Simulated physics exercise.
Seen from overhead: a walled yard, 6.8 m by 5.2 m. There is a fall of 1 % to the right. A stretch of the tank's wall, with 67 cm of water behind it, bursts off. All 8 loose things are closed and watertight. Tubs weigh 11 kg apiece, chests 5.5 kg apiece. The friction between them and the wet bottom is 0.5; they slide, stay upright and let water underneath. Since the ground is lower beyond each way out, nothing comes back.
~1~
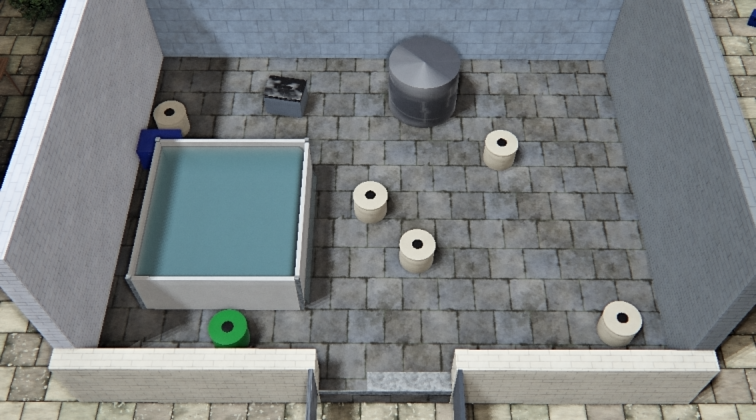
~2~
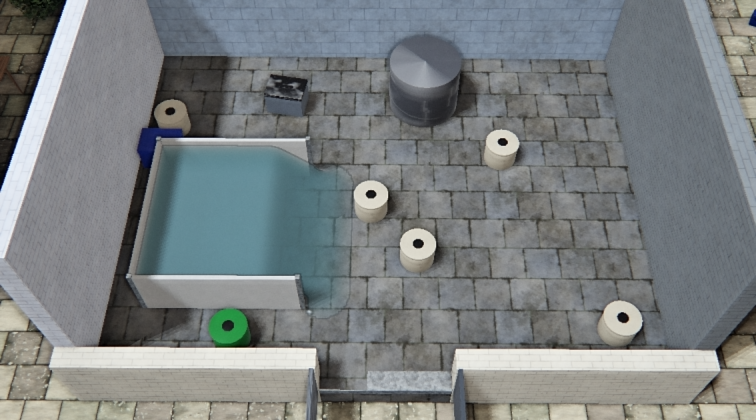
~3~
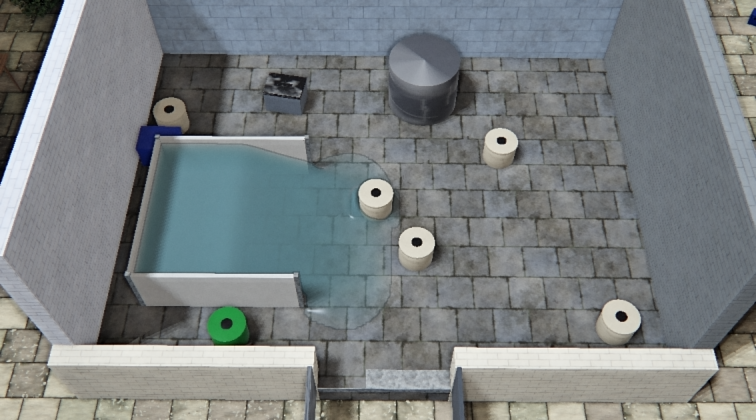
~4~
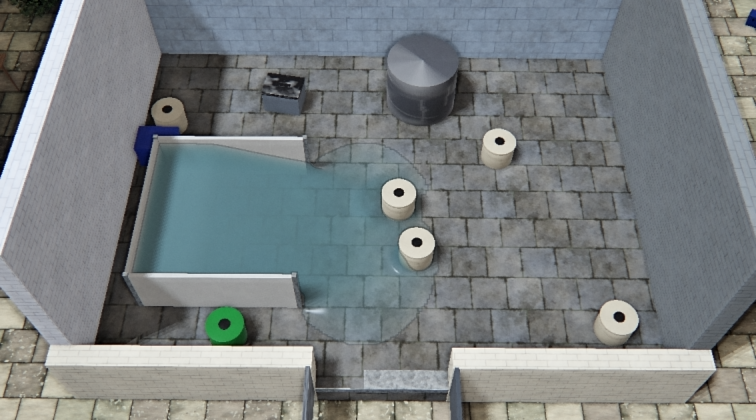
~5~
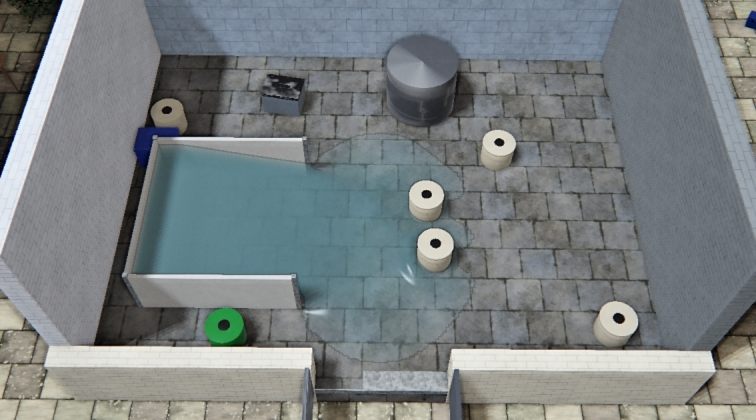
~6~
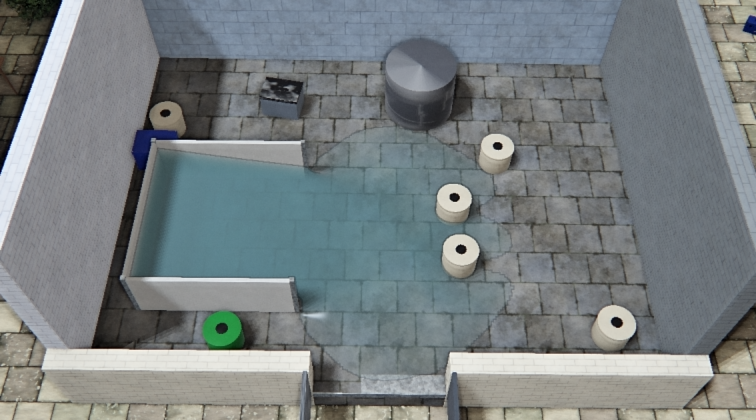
In the video, the right side of a square tank in a walled, paved yard opens and water spreads across the paving, pushing one pale cylinder to the right, then a second, while the green tub stays in place.
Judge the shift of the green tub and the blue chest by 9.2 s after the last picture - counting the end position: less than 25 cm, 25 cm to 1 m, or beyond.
As I see it, the green tub stays about where it was; the blue chest stays about where it was.
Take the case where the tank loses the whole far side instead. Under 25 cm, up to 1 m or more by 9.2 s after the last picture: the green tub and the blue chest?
If so, the green tub is washed away, the blue chest is washed away.
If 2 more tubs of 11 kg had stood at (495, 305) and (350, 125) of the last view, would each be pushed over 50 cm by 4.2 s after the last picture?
First far enough, second not far enough.
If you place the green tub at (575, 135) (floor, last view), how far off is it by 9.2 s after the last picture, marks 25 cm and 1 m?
I'd say it lands far off.
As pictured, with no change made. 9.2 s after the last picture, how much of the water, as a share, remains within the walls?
90 % or so.
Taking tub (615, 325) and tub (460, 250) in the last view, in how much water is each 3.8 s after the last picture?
14 and 15 cm.
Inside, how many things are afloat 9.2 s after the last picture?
At that instant the tally stands at 4.
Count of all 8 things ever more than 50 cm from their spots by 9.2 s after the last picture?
5.
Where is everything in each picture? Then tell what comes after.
In the first frame, the green tub at (227, 327), on the bottom; the blue chest at (158, 141) rests on the ground; water covers 3.9 m2; 0 of 8 have shifted.
In the second frame, the green tub at (228, 326) rests on the ground; the blue chest at (159, 140) rests on the ground; water covers 5.1 m2; 0 of 8 have shifted.
In the third frame, the green tub at (226, 324), on the bottom; the blue chest at (158, 137) rests on the ground; 6.3 m2 under water; 1 of 8 have shifted.
In the fourth frame, the green tub at (224, 324), on the bottom; the blue chest at (156, 138) rests on the ground; 7.9 m2 under water; 1 of 8 have shifted.
In the fifth frame, the green tub at (224, 325), on the bottom; the blue chest at (156, 139) rests on the ground; 9.8 m2 under water; 2 of 8 have shifted.
In the sixth frame, the green tub at (222, 329), on the bottom; the blue chest at (154, 141) rests on the ground; water covers 12.0 m2; 2 of 8 have shifted.
Then, 1.2 s after the last picture the green tub is near (222, 329), 0.0 m from its start, aground; the blue chest is near (154, 141), 0.0 m from its start, aground; 0 of 8 are out; 3 afloat.
Then, 3.8 s after the last picture the green tub is near (222, 329), 0.0 m from its start, aground; the blue chest is near (154, 141), 0.0 m from its start, aground; 0 of 8 are out; 4 afloat.
Then, 6.2 s after the last picture the green tub is near (222, 329), 0.0 m from its start, aground; the blue chest is near (153, 141), 0.0 m from its start, aground; 0 of 8 are out; 4 afloat.
Then, 9.2 s after the last picture the green tub is near (222, 329), 0.0 m from its start, aground; the blue chest is near (152, 144), 0.1 m from its start, afloat; 0 of 8 are out; 4 afloat.
